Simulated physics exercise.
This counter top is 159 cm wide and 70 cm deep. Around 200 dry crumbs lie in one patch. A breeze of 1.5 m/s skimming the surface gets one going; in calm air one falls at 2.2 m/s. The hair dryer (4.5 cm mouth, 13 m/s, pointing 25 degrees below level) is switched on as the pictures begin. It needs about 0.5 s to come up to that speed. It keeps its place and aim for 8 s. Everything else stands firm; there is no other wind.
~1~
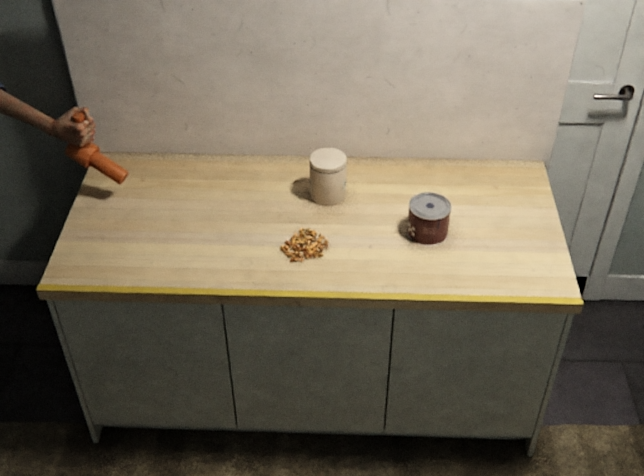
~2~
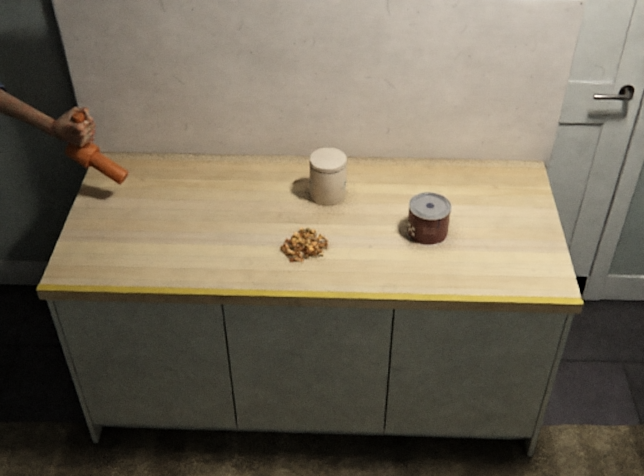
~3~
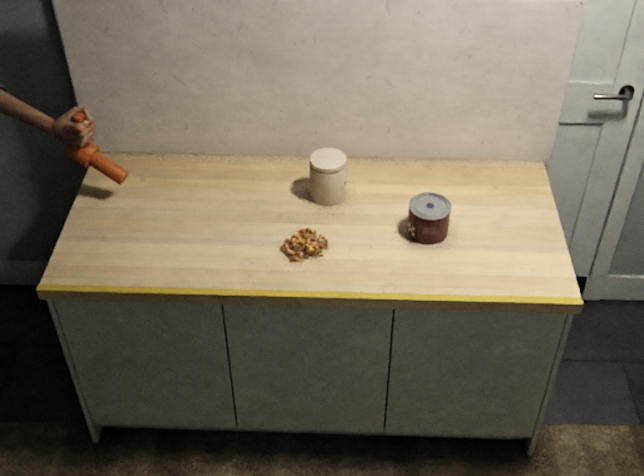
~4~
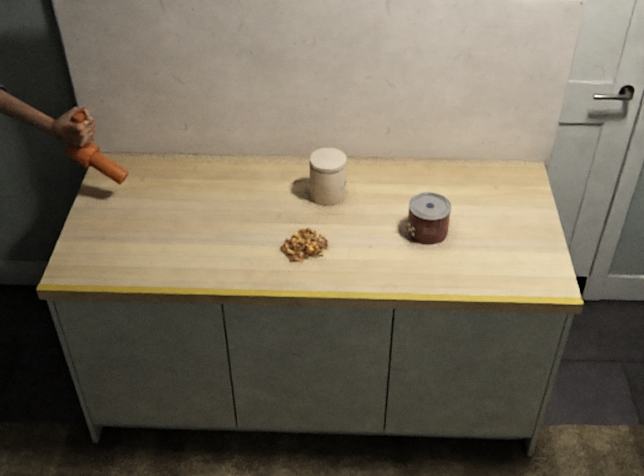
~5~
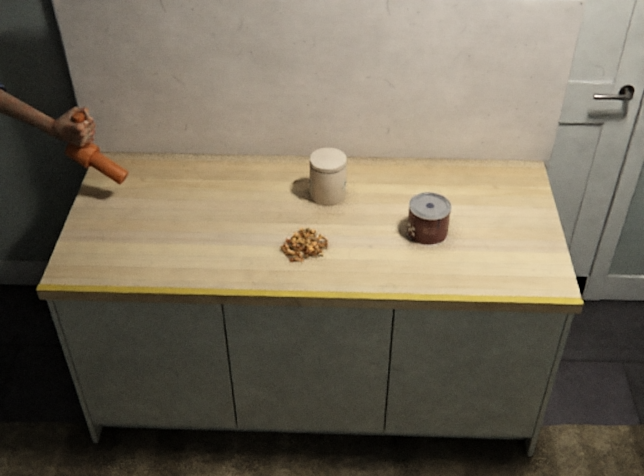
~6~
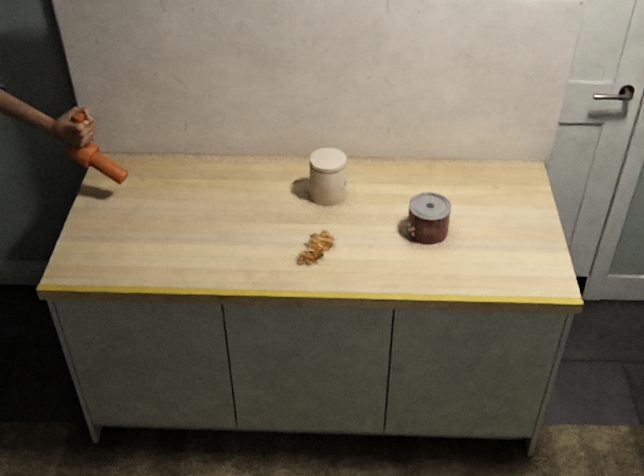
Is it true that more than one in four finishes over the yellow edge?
As for a quarter going over the yellow edge: Yes.
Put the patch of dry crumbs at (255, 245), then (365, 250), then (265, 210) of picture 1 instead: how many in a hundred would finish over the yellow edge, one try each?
In turn about 90 %, 30 %, 0 %.
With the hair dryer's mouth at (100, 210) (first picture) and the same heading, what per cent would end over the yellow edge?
In that case some 10 per cent.
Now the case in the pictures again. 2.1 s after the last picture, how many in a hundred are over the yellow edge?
Near 70 %.
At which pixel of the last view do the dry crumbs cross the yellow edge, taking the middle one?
Around (470, 302).
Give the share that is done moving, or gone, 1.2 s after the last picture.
Near 100 %.
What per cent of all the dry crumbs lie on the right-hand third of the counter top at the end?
Near 0 %.
Then, 1.2 s after the last picture the count stands so, 66 % are over the yellow edge.
Then, 2.1 s after the last picture the count stands so, 66 % are over the yellow edge.
Then, 4.0 s after the last picture the count stands so, 66 % are over the yellow edge.
Then, 7.6 s after the last picture, at the end, 66 % are over the yellow edge.
